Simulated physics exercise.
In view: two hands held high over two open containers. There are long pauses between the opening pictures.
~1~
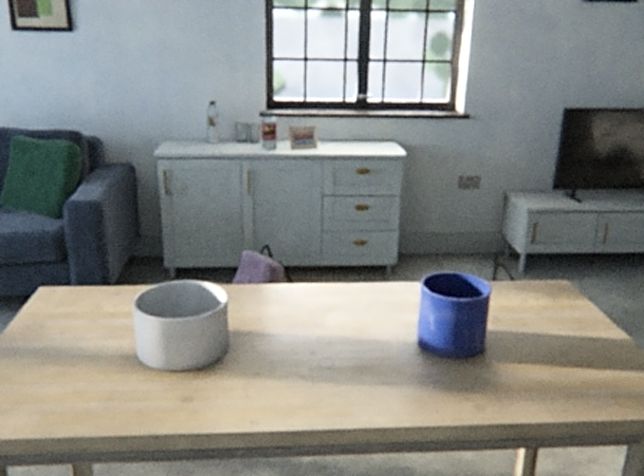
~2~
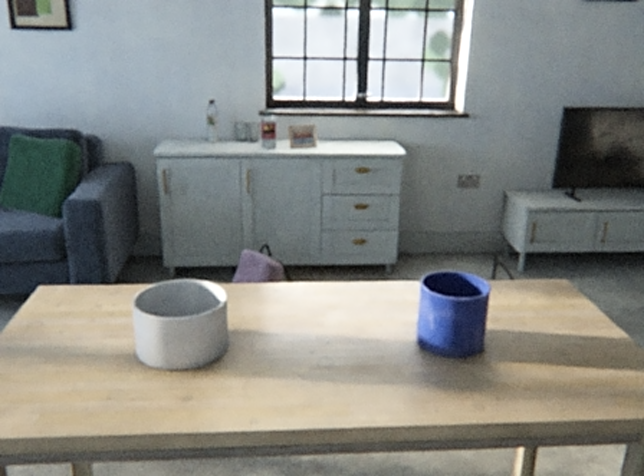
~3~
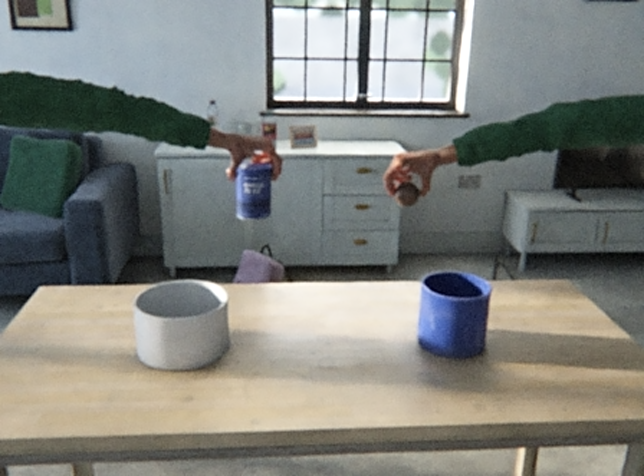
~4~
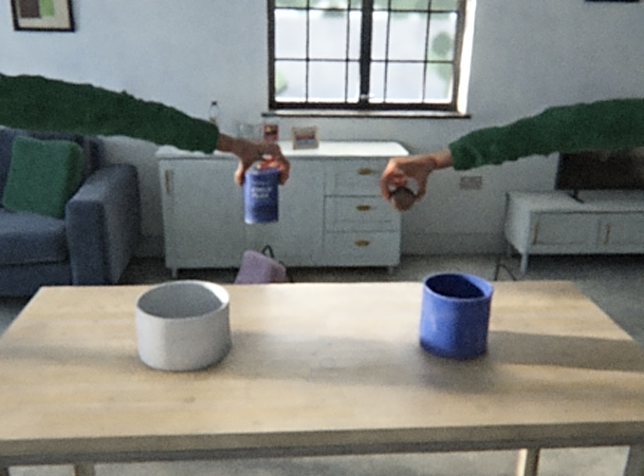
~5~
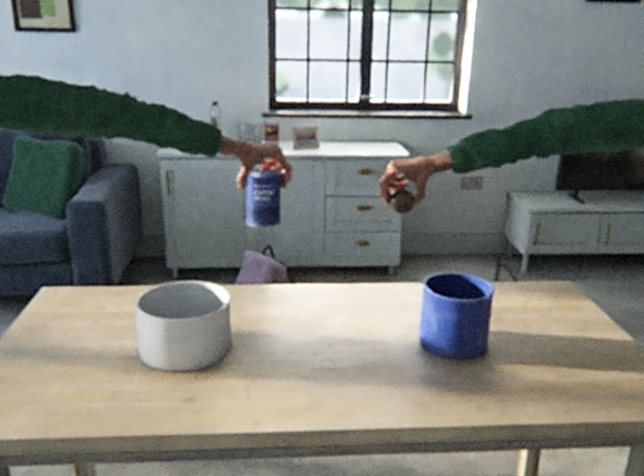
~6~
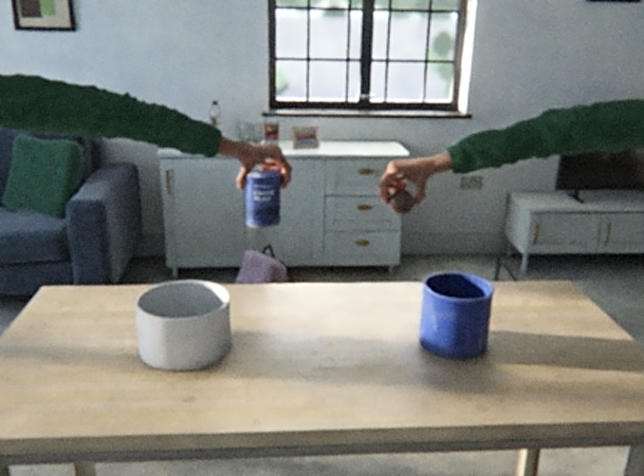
In a living room, two hands bring a blue tin and a brown onion above two containers.
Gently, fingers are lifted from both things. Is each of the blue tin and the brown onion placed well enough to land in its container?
The blue tin is not, the brown onion is not.
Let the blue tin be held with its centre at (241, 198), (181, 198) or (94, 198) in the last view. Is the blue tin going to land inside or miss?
Well, it never enters on the first go, is captured on the second and never enters on the third.
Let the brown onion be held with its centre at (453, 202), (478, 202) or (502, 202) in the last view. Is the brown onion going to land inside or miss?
On the first try it lands in it, on the second it lands in it, on the third it falls outside.
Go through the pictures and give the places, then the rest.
In the first picture, left bin (182, 323).
In the second picture, right bucket (453, 313).
In the third picture, still on the way; blue tin (254, 191); left bin (183, 323).
In the fourth picture, still on the way; brown onion (403, 199); right bucket (455, 315).
In the fifth picture, still on the way; blue tin (264, 198); left bin (185, 324).
In the sixth picture, in place, still held; blue tin (263, 198); brown onion (402, 202); right bucket (455, 314).
Then, 0.14 s after the last picture, blue tin moved about its own width near (264, 219); brown onion moved about its own width near (400, 222).
Then, 0.22 s after the last picture, blue tin falling near (264, 264); brown onion falling near (397, 266).
Then, 0.28 s after the last picture, blue tin falling near (264, 312); brown onion falling near (394, 313).
At rest, the blue tin falls beside it, near (265, 325); the brown onion falls beside it, near (393, 333).
